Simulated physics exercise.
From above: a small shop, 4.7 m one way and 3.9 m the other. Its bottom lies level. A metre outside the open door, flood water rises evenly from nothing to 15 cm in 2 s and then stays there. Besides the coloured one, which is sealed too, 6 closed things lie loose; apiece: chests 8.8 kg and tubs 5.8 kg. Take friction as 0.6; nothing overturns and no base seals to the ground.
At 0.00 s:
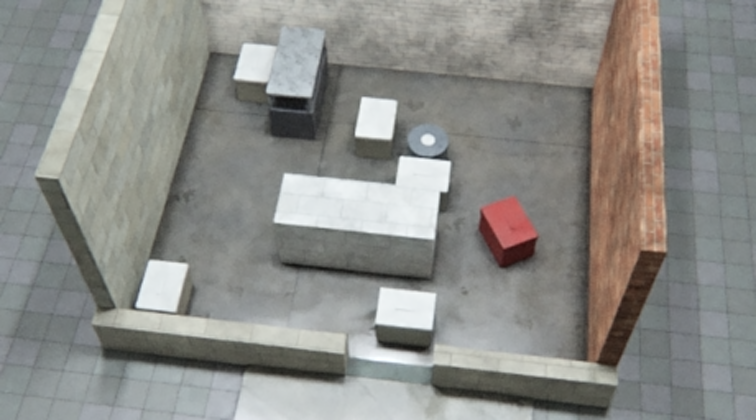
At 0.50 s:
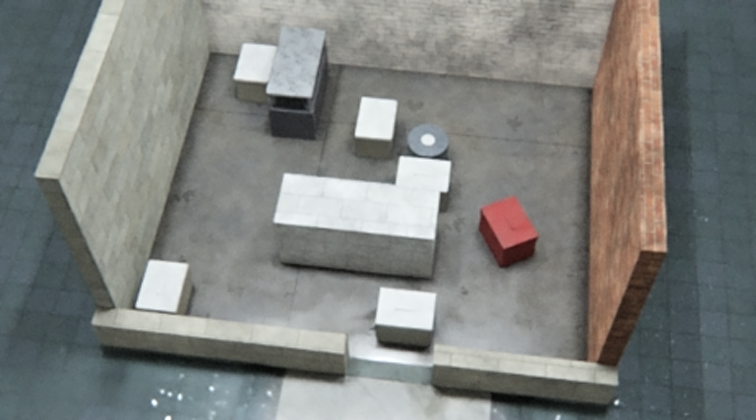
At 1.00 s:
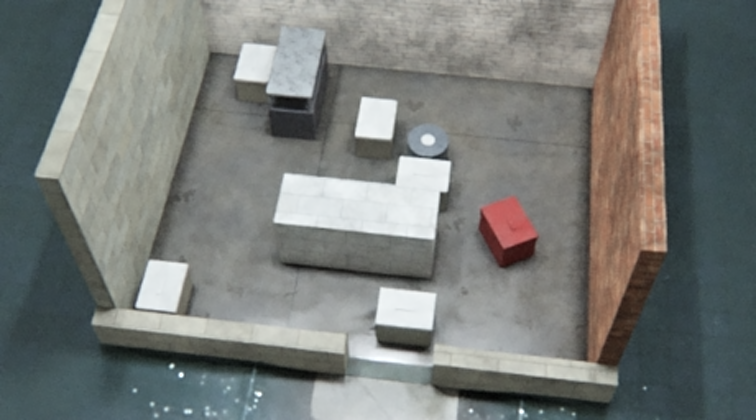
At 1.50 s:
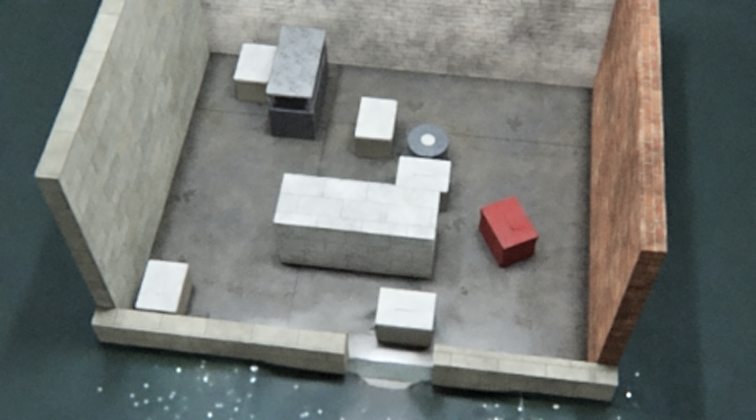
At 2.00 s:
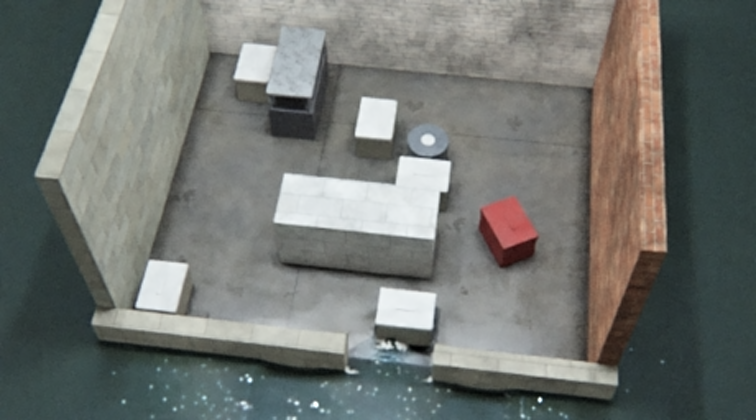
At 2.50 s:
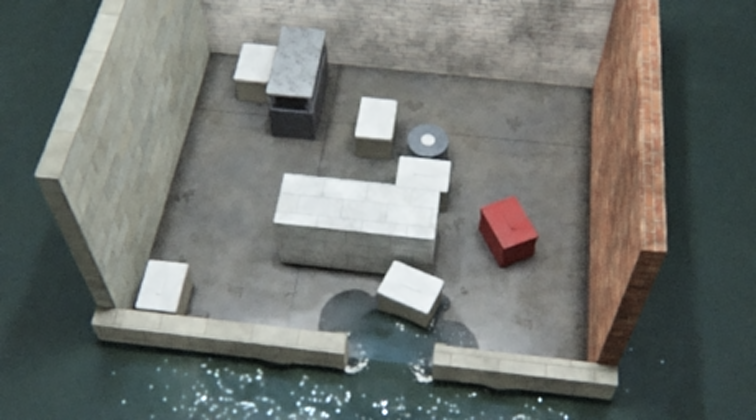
In this clip, seen from above, dark water spreads around a small walled room holding pale boxes and a red chest, then enters through the front doorway, where a white box turns slightly while the red chest stays still.
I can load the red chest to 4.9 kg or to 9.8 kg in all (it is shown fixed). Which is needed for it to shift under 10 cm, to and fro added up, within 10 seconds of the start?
Verdict: Neither weight holds it.
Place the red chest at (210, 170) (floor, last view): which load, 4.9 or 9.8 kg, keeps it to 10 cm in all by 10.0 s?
Neither holds.
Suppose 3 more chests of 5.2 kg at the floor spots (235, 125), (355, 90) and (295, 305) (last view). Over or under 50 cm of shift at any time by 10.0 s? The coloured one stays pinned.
In that order: Less, less, more.
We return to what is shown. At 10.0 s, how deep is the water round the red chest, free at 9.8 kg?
Roughly 3 cm.
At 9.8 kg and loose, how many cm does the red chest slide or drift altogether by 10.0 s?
About 80 cm.
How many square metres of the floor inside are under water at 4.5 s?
Roughly 6.0 m2.
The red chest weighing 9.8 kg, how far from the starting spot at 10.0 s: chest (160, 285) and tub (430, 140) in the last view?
In turn: 200 cm, 0 cm.
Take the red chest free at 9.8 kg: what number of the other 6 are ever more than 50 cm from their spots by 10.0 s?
That makes 2.
After 3.5 s the red chest would be 0 cm from its start with 4.9 kg and 0 cm from its start with 9.8 kg; 1 cm of water round it then.
After 4.5 s the red chest would be 33 cm from its start with 4.9 kg and 2 cm from its start with 9.8 kg; 3 cm of water round it then.
After 7.0 s the red chest would be 86 cm from its start with 4.9 kg and 18 cm from its start with 9.8 kg; 4 cm of water round it then.
After 10.0 s the red chest would be 205 cm from its start with 4.9 kg and 70 cm from its start with 9.8 kg; 3 cm of water round it then.
